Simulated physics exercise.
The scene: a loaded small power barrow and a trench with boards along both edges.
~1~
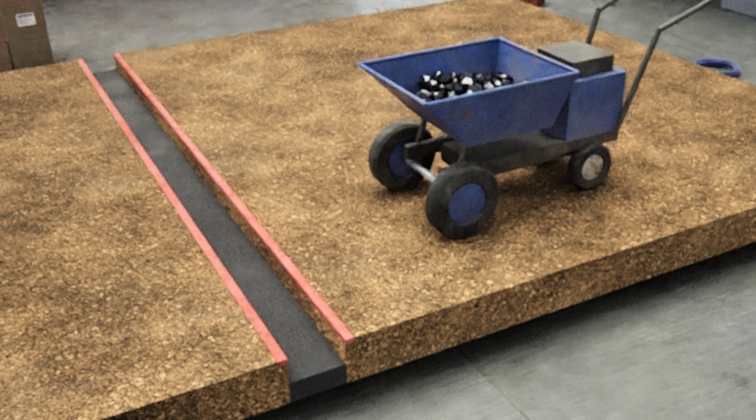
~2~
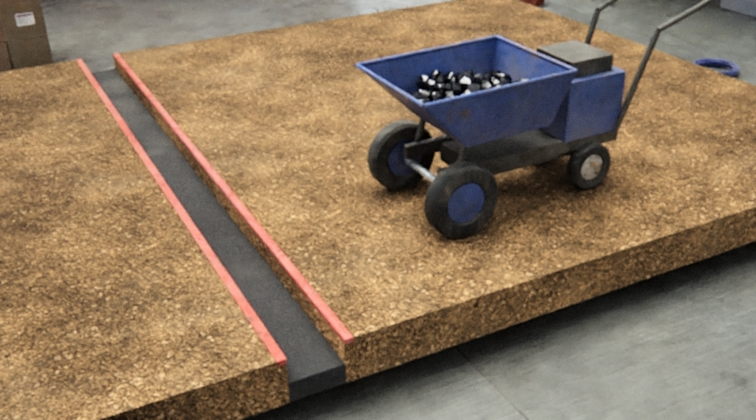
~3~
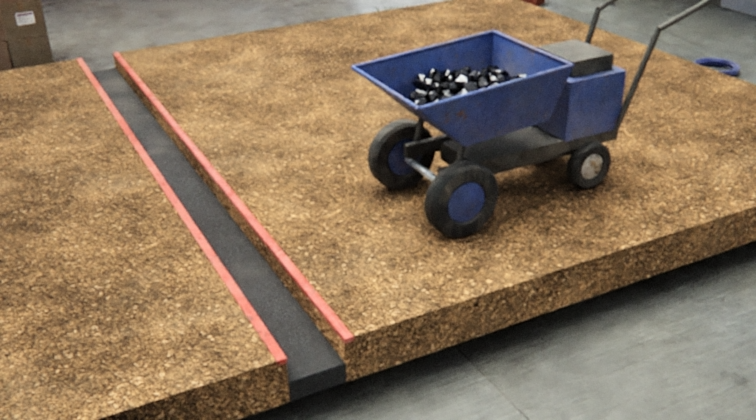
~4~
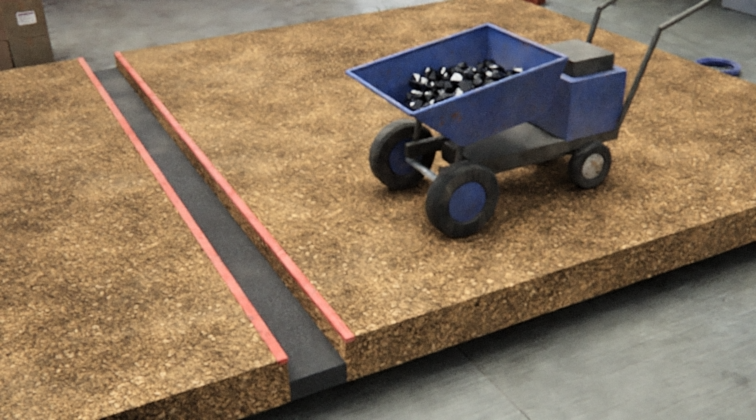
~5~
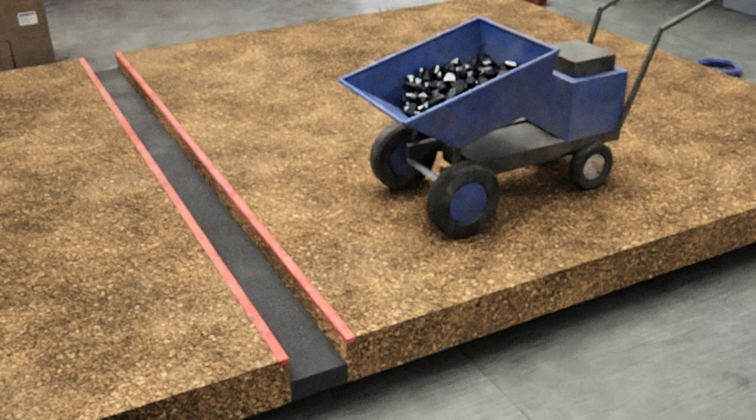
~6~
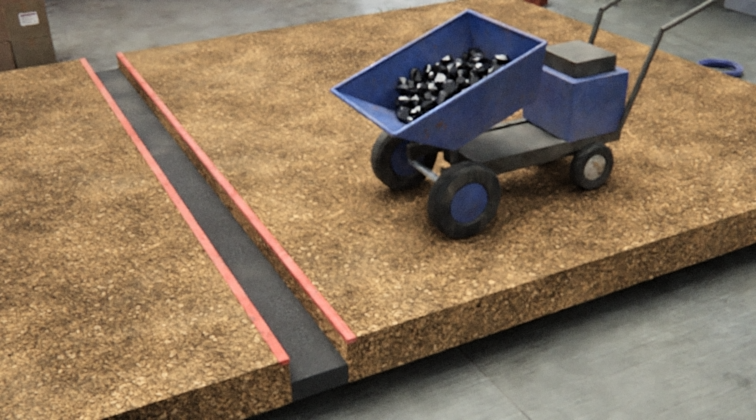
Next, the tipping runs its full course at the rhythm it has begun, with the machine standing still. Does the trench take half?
It catches only the smaller part.
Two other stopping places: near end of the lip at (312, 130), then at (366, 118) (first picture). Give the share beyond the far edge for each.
Near 70 % and 10 %.
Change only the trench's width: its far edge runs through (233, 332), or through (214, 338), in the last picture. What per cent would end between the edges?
Roughly 30 per cent, and 30 per cent.
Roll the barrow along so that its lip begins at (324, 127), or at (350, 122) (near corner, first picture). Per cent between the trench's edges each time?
Roughly 10 per cent, and 60 per cent.
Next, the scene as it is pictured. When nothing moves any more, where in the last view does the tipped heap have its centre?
Roughly at (284, 246).
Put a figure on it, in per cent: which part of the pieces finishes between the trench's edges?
It comes to 35 per cent or so.
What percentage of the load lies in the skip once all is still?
Close to 25 per cent.
Shortly afterwards, skip tipped steeply; the whole lot in the skip.
Next, skip tipped right over; near half in the skip; near a third short of the trench; only a few in or heaped over the trench.
Some moments later, skip tipped right over; near a quarter in the skip; near half short of the trench; near a third in or heaped over the trench.
In the end, skip tipped right over; near a quarter in the skip; near a third short of the trench; near a third in or heaped over the trench; none at all beyond it.
